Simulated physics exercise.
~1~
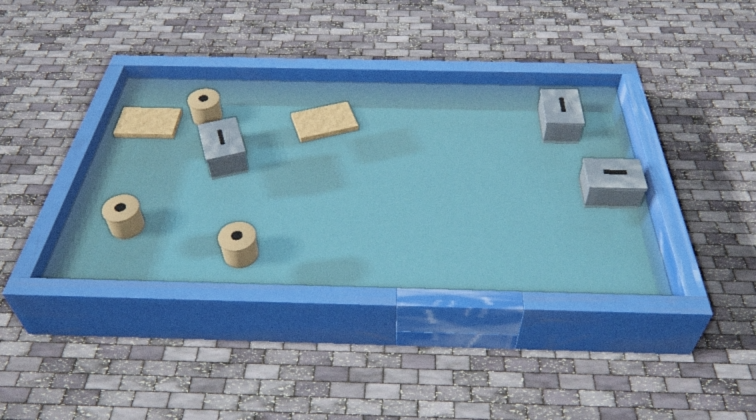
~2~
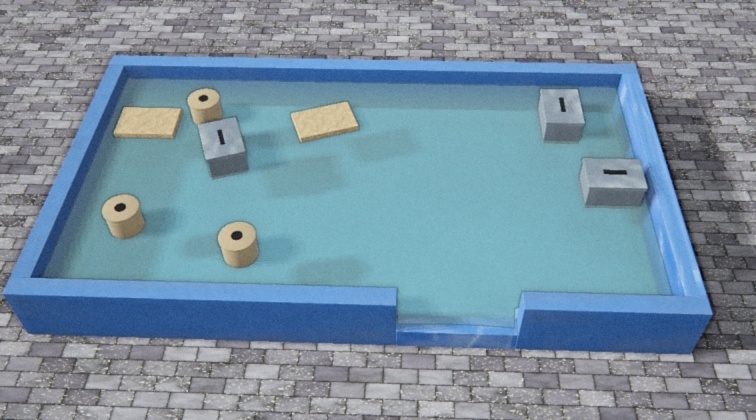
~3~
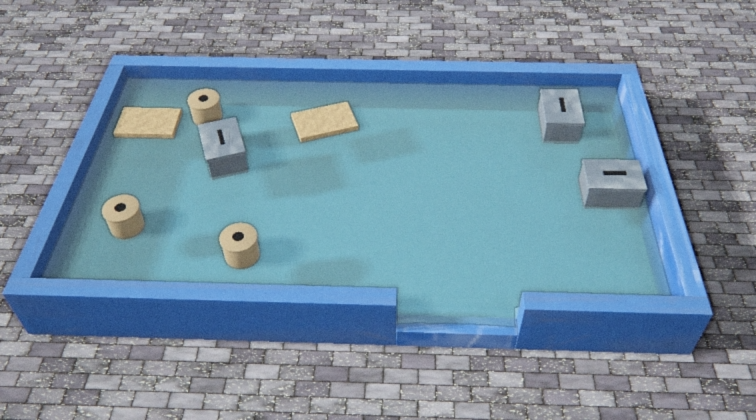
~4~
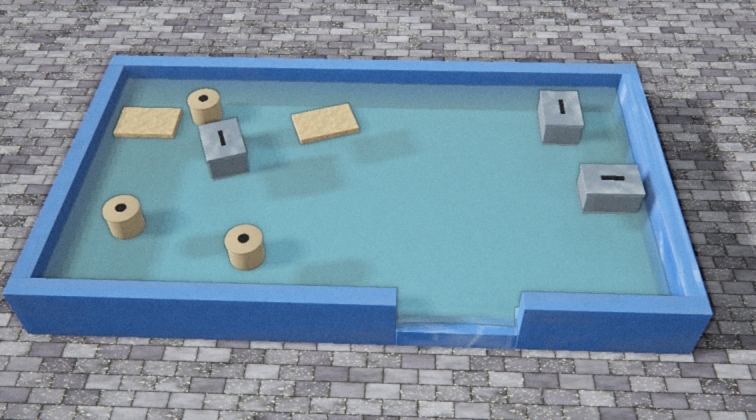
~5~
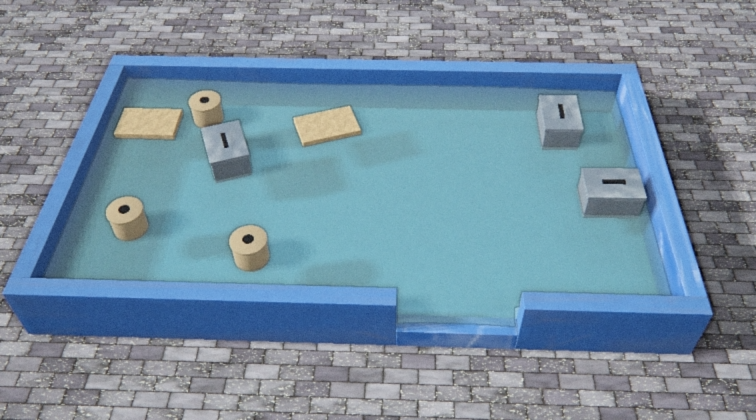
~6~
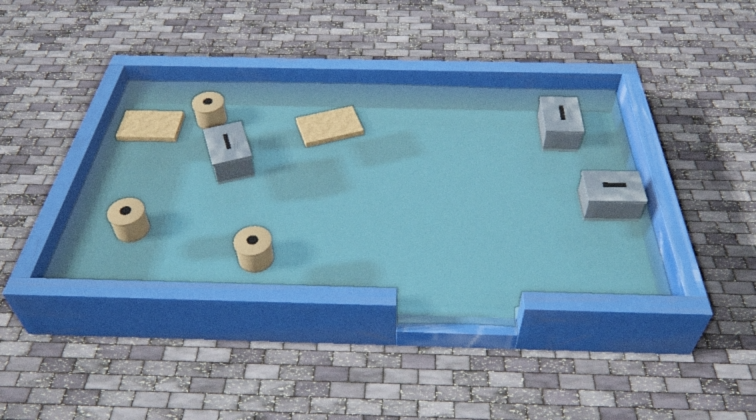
The video shows a blue-walled pool holding floating grey boxes, tan cylinders and flat tan slabs. A section of the front wall disappears, leaving a gap, and then several floating objects drift slightly, the front-centre cylinder moving a little rightward.
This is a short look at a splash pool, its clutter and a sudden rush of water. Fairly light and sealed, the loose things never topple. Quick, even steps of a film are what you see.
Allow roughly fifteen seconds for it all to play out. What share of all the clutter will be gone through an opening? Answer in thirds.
Under a third.
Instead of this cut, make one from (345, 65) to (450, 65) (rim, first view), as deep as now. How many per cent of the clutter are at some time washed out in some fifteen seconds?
10 per cent.
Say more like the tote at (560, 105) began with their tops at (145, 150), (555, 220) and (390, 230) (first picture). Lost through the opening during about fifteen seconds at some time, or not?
Note - in order: Retained / out of the scene / out of the scene.
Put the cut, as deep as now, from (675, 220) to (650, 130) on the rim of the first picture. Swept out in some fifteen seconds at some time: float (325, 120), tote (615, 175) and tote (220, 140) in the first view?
Sequentially, I'd put it as not lost, swept away, not lost.
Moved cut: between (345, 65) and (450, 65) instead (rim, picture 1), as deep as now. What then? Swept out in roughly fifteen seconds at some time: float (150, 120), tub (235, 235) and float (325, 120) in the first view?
Taking each in turn, I'd say stuck within, stuck within and carried off.
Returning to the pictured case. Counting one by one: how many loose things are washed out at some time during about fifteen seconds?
0.
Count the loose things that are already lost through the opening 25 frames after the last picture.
All told, it is 0.
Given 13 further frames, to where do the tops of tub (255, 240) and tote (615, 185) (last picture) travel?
Around (305, 256) for the first and around (607, 210) for the second.
A moment on, 0 of 8 are out; 8 afloat.
Next, 0 of 8 are out; 8 afloat.
Later, 0 of 8 are out; 8 afloat.
In the end, 0 of 8 are out; 8 afloat.
